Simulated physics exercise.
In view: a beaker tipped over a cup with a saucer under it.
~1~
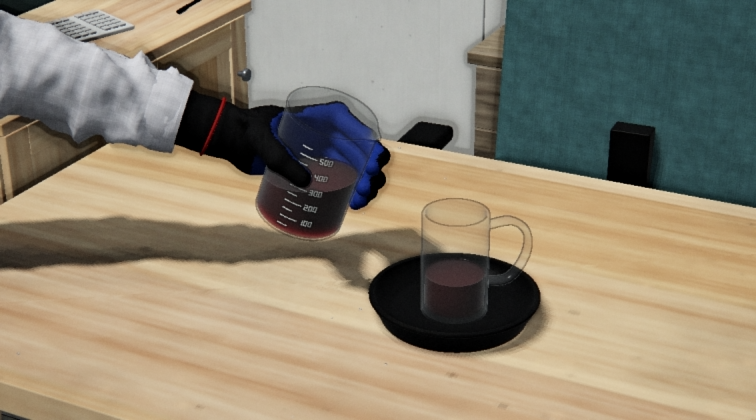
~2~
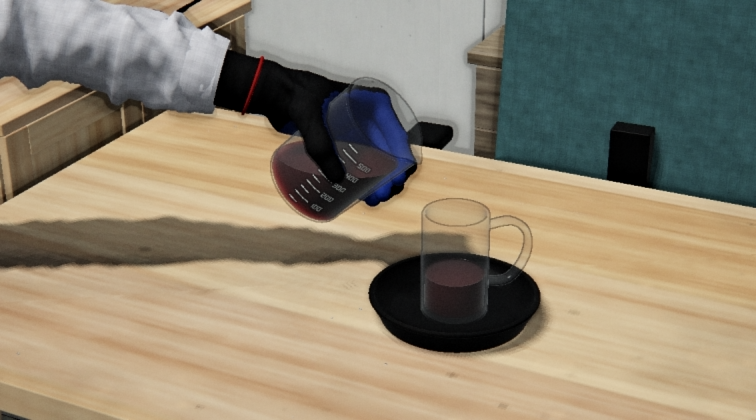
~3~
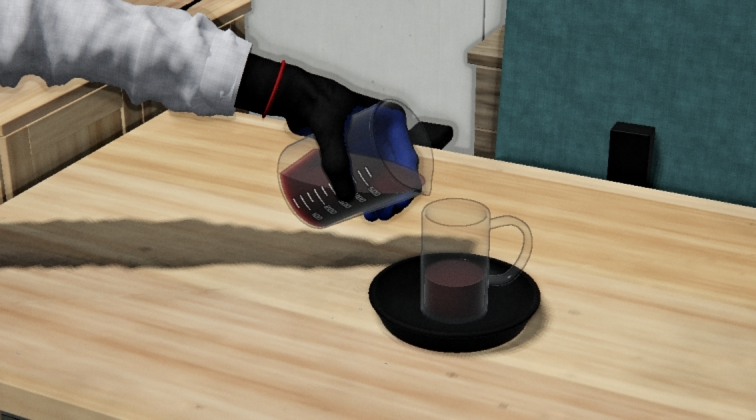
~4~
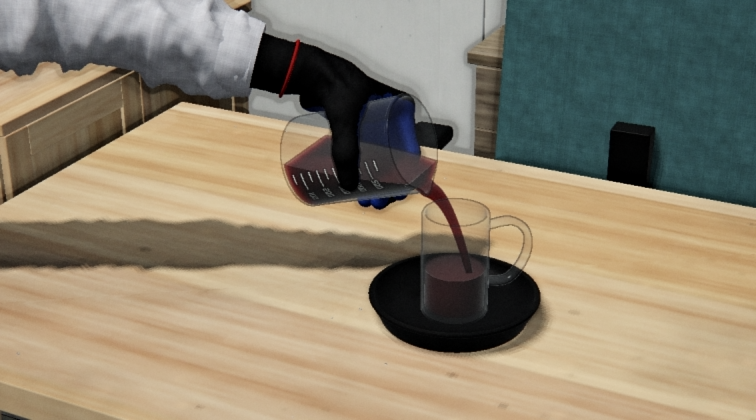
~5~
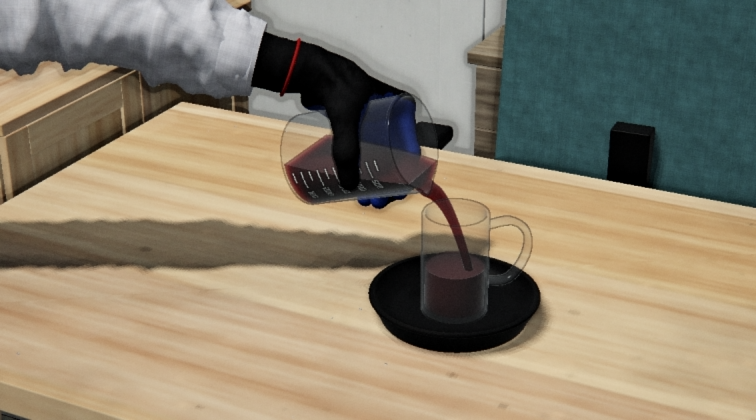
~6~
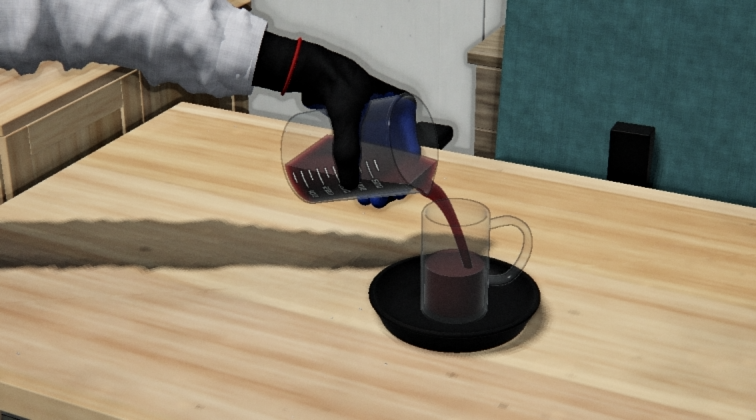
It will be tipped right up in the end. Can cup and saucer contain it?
In the end it gets as far as the saucer.
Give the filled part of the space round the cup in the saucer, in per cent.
Near 30 in a hundred.
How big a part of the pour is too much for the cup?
Near 35 in a hundred.
Soon after, the cup is nearly full; the saucer is dry.
Later, the cup is full to the brim; the saucer is wet, with room to spare.
In the end, the cup is full to the brim; the saucer is wet, with room to spare.
